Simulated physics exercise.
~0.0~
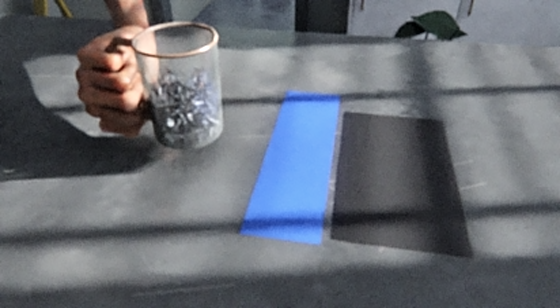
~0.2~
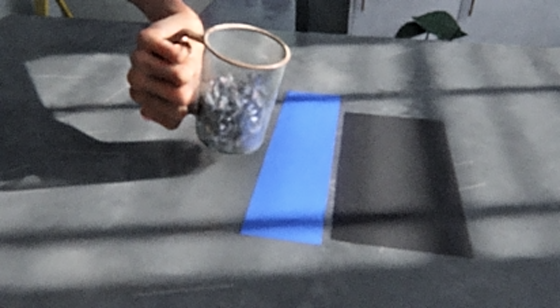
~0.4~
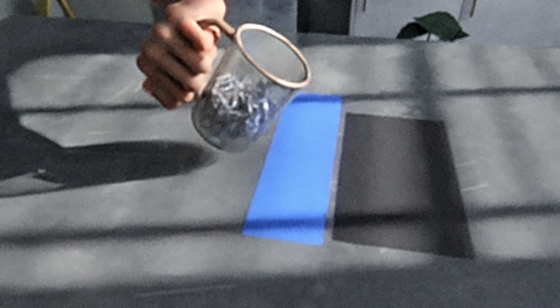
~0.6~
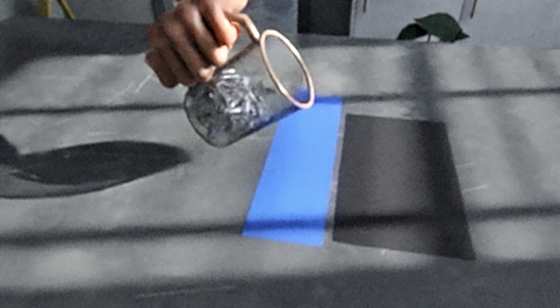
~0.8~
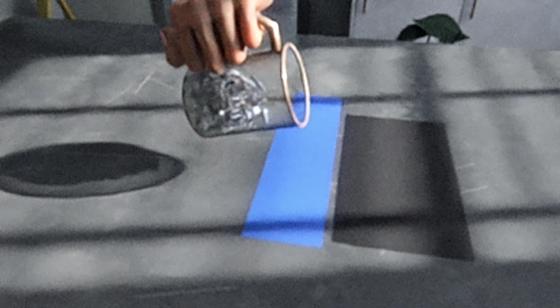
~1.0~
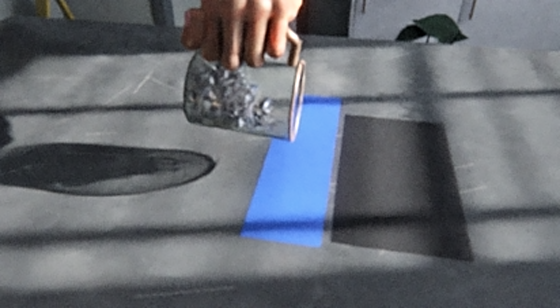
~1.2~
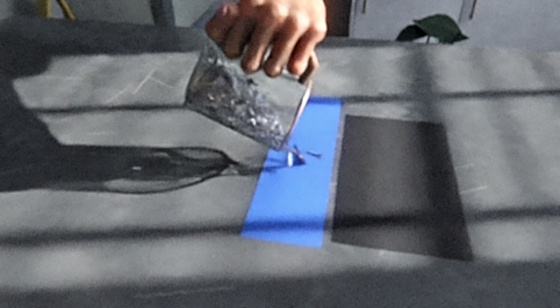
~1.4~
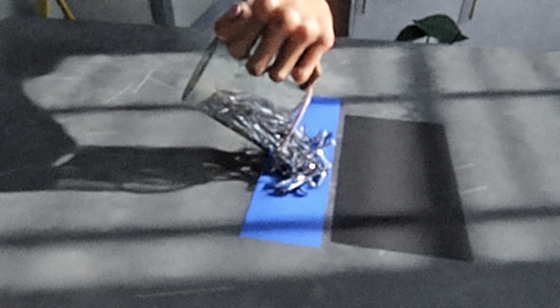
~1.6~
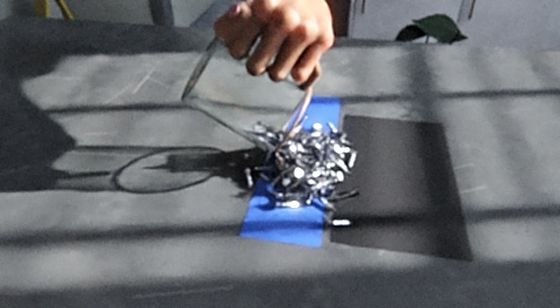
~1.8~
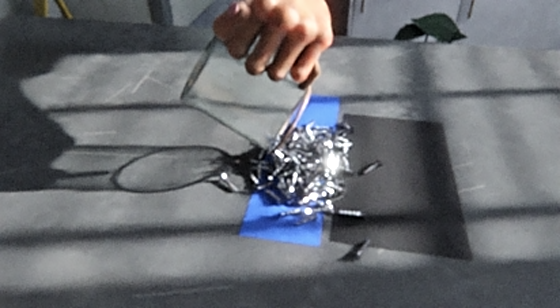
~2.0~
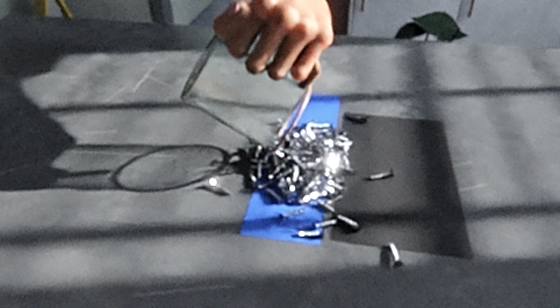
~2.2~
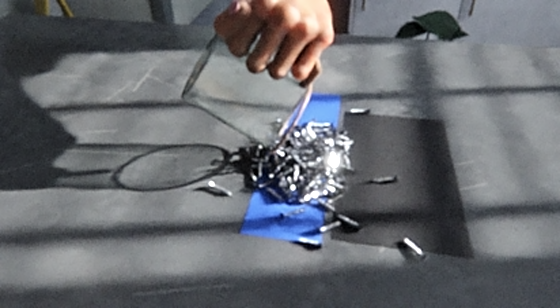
On a grey table, a hand tips a glass mug, spilling screws mostly onto a blue mat.
